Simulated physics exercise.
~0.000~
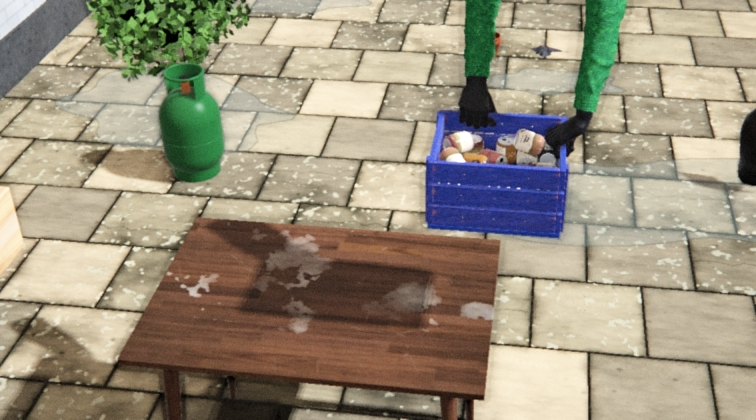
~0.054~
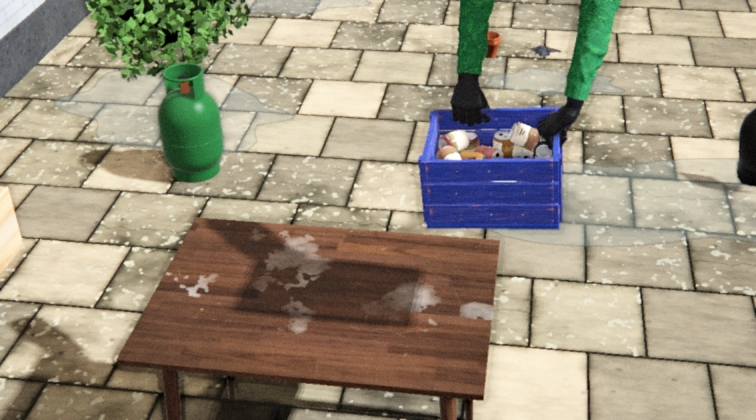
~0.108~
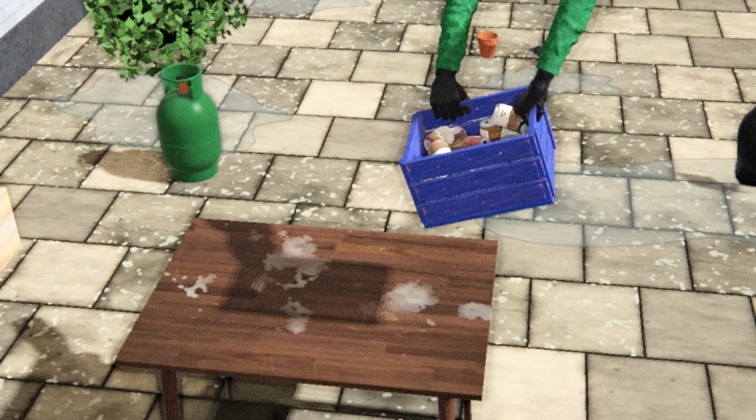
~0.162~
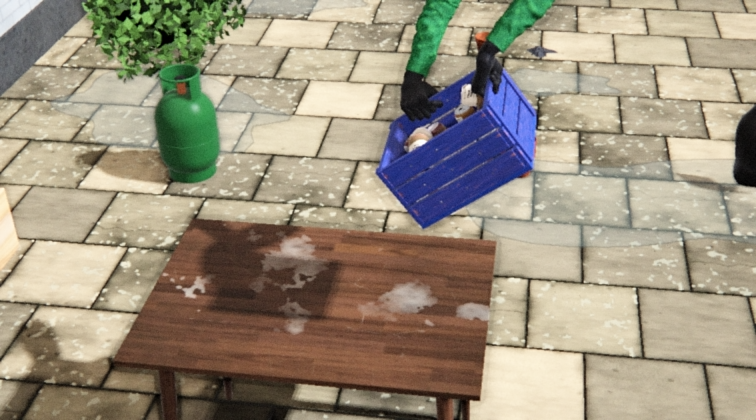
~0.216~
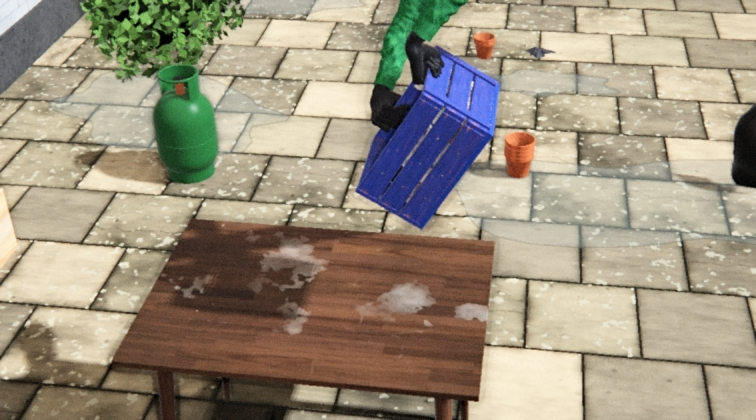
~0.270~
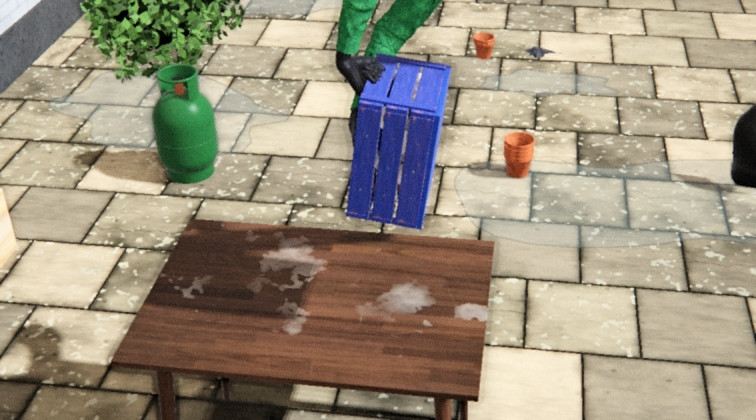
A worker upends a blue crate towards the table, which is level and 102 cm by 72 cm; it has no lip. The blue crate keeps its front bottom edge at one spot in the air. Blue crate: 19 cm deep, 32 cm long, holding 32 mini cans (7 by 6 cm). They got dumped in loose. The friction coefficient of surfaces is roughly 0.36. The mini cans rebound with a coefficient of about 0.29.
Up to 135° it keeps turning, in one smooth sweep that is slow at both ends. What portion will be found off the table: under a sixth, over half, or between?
Expect the share to surpass half.
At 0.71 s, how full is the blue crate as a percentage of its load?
About 0 %, still inside.
After 0.71 s, tilt 135°; 30 on the table top and 2 in the air.
After 1.27 s, tilt 135°; 15 on the table top, 11 over the left end of the table and 6 over the table's other edges.
After 2.04 s, tilt 135°; 14 on the table top, 11 over the left end of the table and 7 over the table's other edges.
When it is over (at 3.04 s), 11 on the table top, 13 over the left end of the table and 8 over the table's other edges. Asked share, 21 of 32, 66 per cent.
